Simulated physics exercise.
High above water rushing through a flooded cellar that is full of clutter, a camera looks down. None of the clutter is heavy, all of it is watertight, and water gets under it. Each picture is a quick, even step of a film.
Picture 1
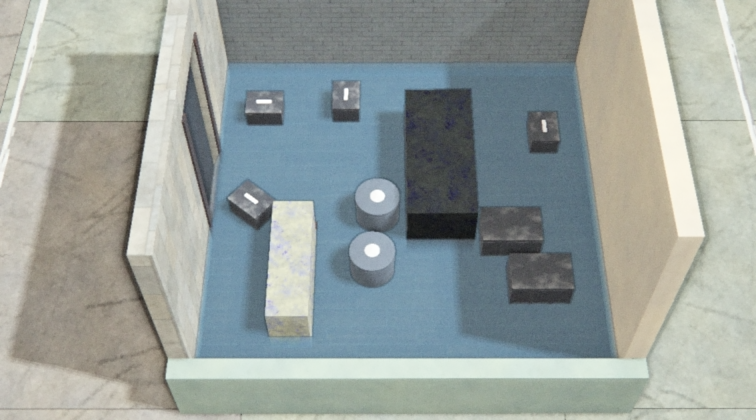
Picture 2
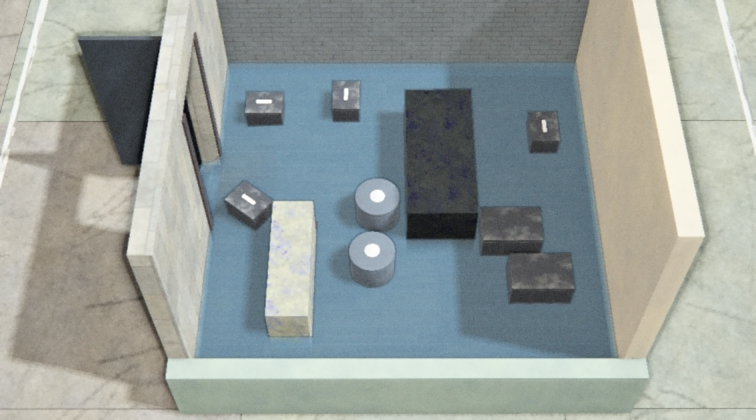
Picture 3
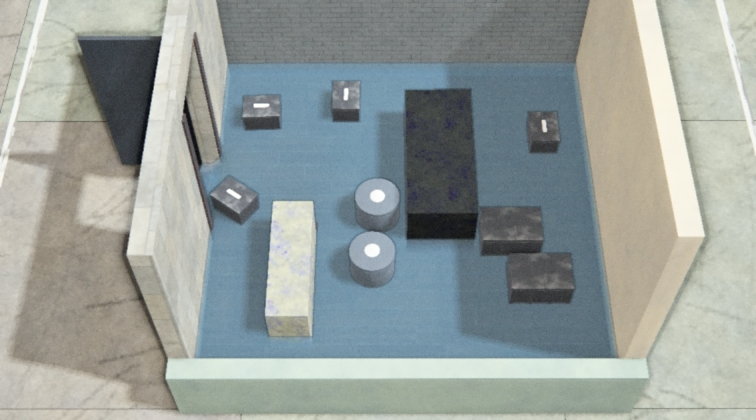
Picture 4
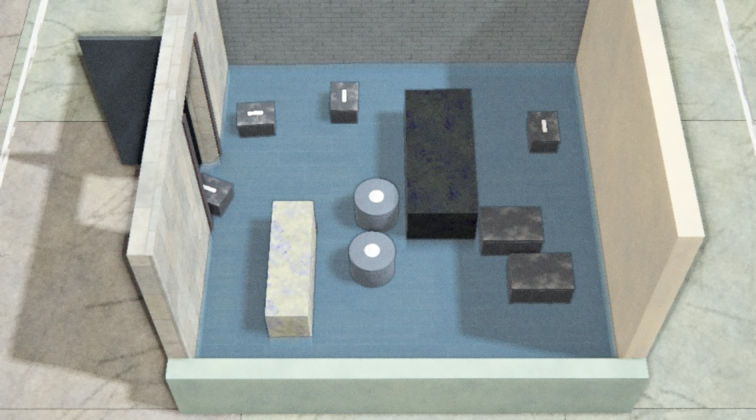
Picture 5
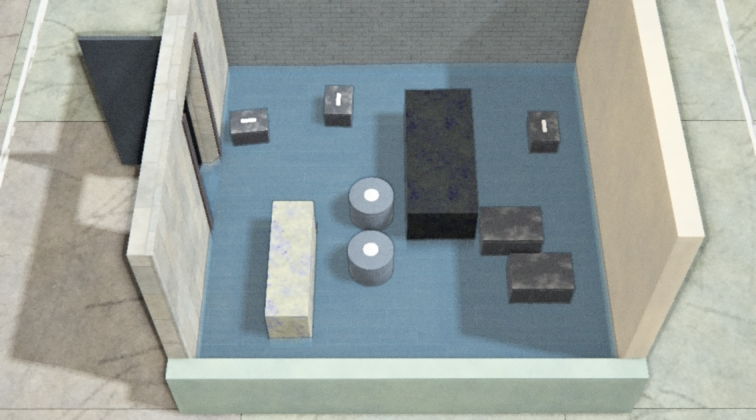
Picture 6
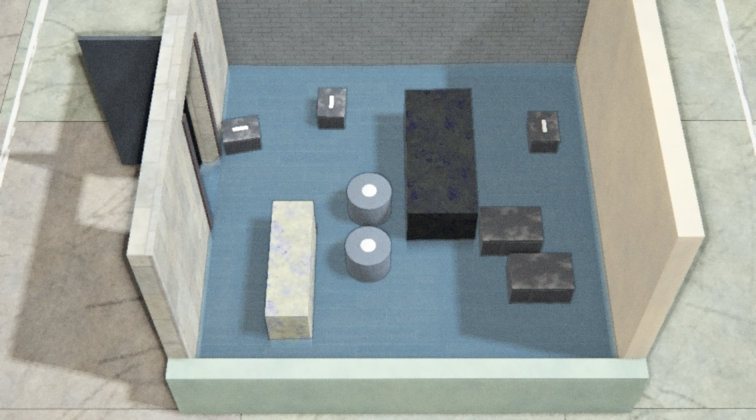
The footage shows boxes, blocks and two gray cylinders in a walled, blue-bottomed room as a dark door opens on the left. A small box drifts left out of view at the doorway, while others and the cylinders shift slightly.
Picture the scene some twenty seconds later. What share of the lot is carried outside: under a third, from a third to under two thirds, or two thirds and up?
It is going to be in the central band.
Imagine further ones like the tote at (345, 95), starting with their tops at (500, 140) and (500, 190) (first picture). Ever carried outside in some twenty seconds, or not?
First one does not escape, second one does not escape.
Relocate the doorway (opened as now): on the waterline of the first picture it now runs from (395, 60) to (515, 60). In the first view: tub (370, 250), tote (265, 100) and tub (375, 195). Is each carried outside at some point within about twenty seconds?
The three come to no escape, escape and escape, in that order.
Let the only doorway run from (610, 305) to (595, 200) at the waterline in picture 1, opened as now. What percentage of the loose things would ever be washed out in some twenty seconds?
Estimated share: Around 80 %.
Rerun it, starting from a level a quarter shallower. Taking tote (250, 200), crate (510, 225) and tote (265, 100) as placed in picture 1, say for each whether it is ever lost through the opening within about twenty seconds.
Object by object the verdict is leaves, never escapes, leaves.
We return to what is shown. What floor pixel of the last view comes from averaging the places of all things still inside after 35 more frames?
Roughly at (472, 245).
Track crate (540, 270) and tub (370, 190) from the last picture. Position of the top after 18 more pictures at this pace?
Roughly (506, 305) for one and (196, 158) for the other.
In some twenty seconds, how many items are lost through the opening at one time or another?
I make it 5 of them.
A moment on, 2 of 8 are out; 6 afloat.
Next, 3 of 8 are out; 5 afloat.
Later, 5 of 8 are out; 3 afloat.
In the end, 5 of 8 are out; 3 afloat.
